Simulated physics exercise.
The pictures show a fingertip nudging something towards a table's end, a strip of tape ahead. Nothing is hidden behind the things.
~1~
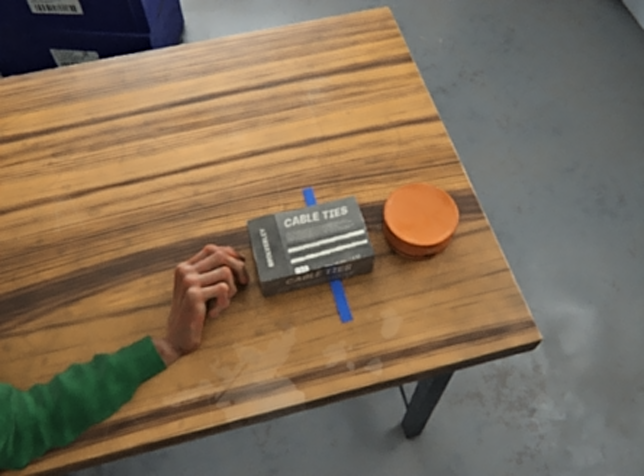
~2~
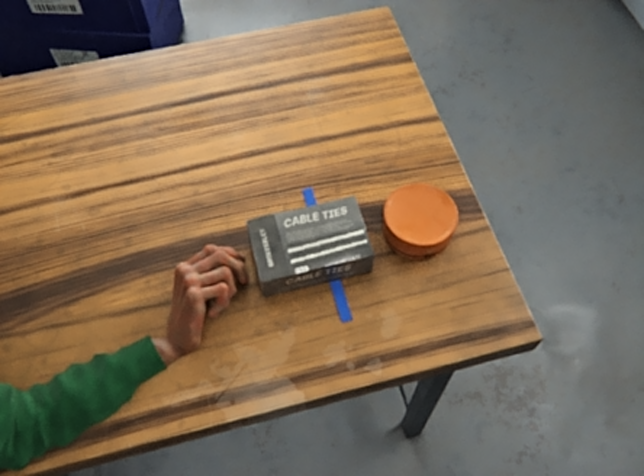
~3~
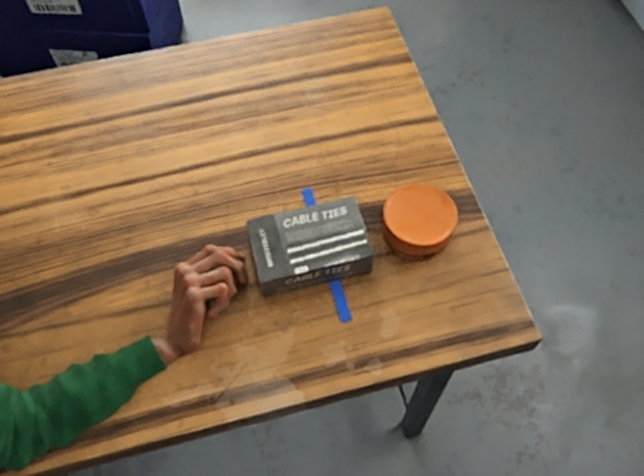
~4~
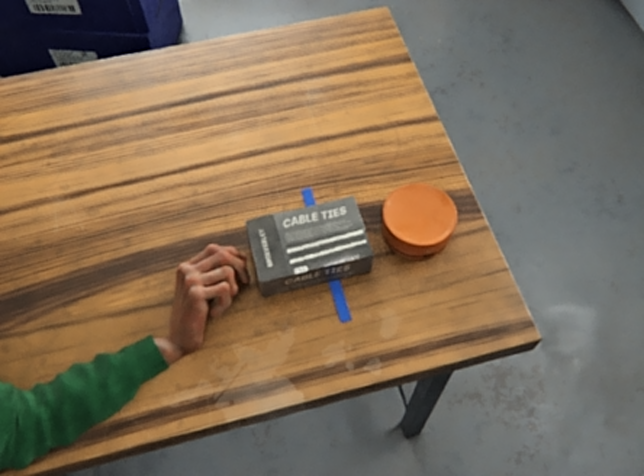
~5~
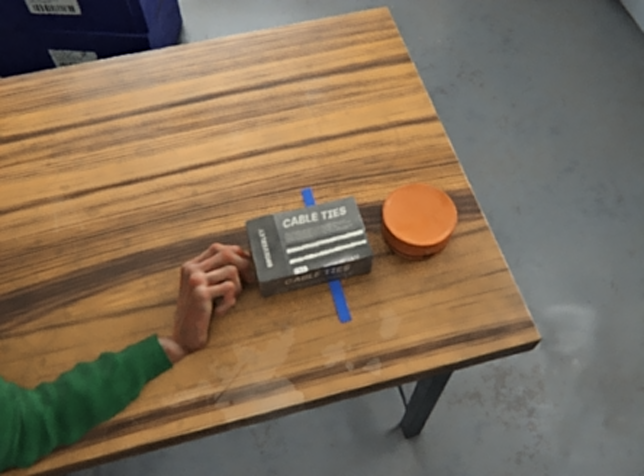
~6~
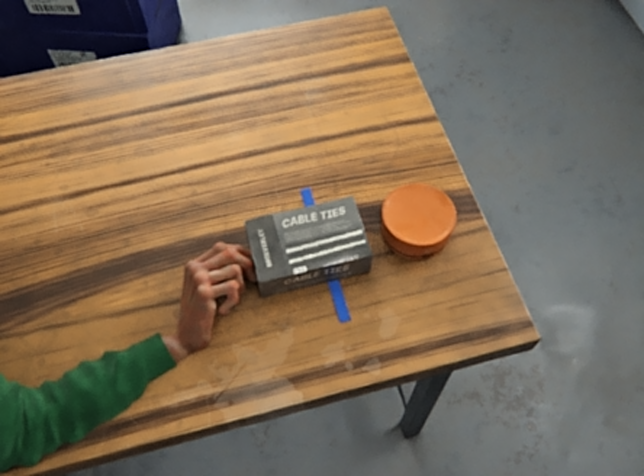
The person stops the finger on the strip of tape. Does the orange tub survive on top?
The orange tub stays on the table.
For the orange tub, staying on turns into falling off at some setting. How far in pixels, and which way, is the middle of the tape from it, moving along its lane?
A shift of 20 pixels, going right.
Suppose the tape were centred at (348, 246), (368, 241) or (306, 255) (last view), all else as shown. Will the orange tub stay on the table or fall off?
One after another: It drops off; comes down; stays on the table.
Then, 0.64 s after the last picture, orange tub moved a little near (435, 218).
Then, 1.00 s after the last picture, orange tub moved a little near (457, 212).
At rest, the orange tub remains on top, near (470, 209).
